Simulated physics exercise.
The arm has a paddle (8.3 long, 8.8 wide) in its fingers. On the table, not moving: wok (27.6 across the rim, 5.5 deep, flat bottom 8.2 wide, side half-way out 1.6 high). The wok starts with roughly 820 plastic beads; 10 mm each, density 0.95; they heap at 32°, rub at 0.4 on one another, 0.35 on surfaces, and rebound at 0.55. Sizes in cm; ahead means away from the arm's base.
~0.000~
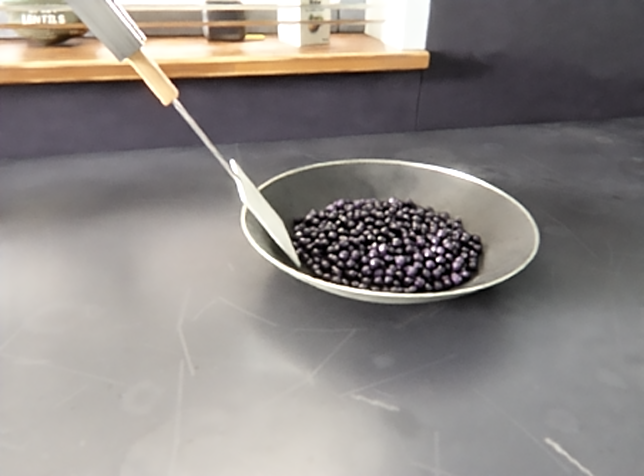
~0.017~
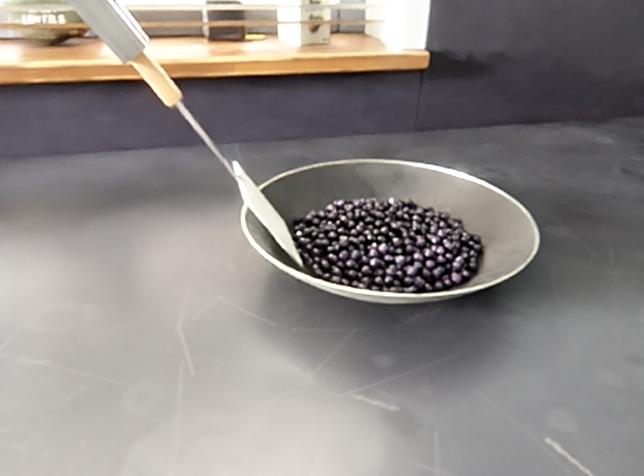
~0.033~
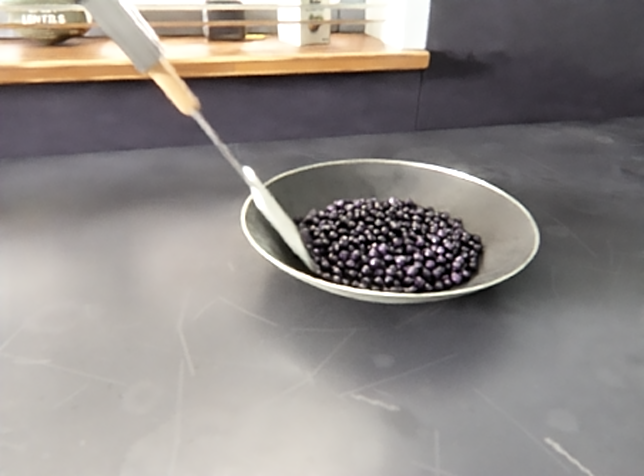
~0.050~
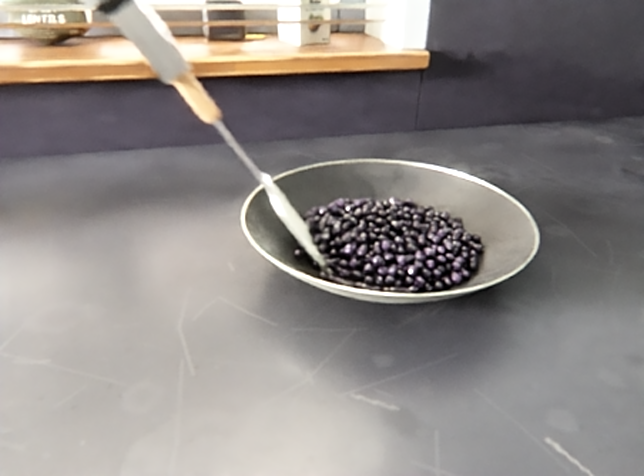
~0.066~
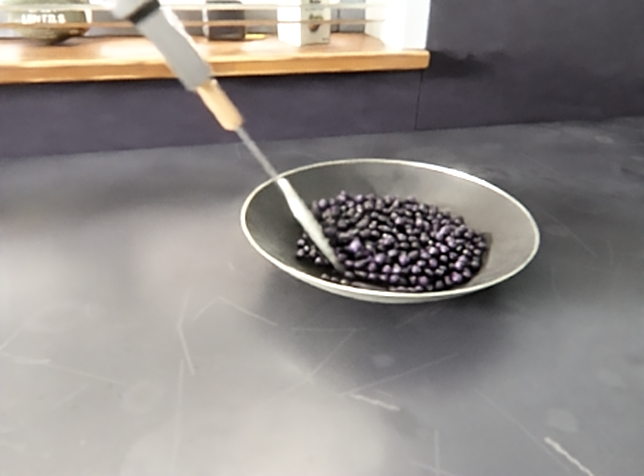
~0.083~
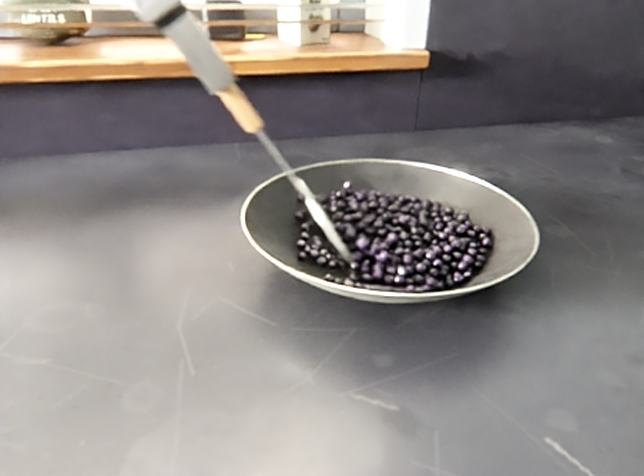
A robotic arm pushes a paddle rightward through dark purple beads in a wok, shifting them slightly.
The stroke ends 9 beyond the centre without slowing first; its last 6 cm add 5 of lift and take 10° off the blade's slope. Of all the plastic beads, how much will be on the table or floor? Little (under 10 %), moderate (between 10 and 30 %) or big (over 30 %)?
A big share, over 30 %, ends on the table or floor.
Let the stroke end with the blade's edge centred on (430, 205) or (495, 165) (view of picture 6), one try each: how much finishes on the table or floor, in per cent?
Some 20 and 50 per cent.
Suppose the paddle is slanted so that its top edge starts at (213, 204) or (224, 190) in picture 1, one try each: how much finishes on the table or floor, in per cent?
About 35 and 35 per cent.
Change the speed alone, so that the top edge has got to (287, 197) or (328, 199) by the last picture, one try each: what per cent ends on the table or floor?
Some 30 and 50 per cent.
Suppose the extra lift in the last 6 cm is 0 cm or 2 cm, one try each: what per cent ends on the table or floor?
Some 45 and 50 per cent.
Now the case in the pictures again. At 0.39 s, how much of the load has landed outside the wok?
About 20 per cent.
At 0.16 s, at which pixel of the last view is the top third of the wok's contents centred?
Near (454, 203).
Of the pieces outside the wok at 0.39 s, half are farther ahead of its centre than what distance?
Roughly 26 cm.
After 0.12 s, sloping 57°, highest piece 9 above the table; 821 in the wok.
After 0.16 s, sloping 54°, highest piece 9 above the table; 819 in the wok, 2 on the blade or in flight.
After 0.39 s, sloping 47°, highest piece 15 above the table; 489 in the wok, 172 on the table or floor, 160 on the blade or in flight.
After 1.44 s, sloping 47°, highest piece 6 above the table; 489 in the wok, 332 on the table or floor.
In the end, 489 in the wok, 332 on the table or floor. That is 40 % on the table or floor.
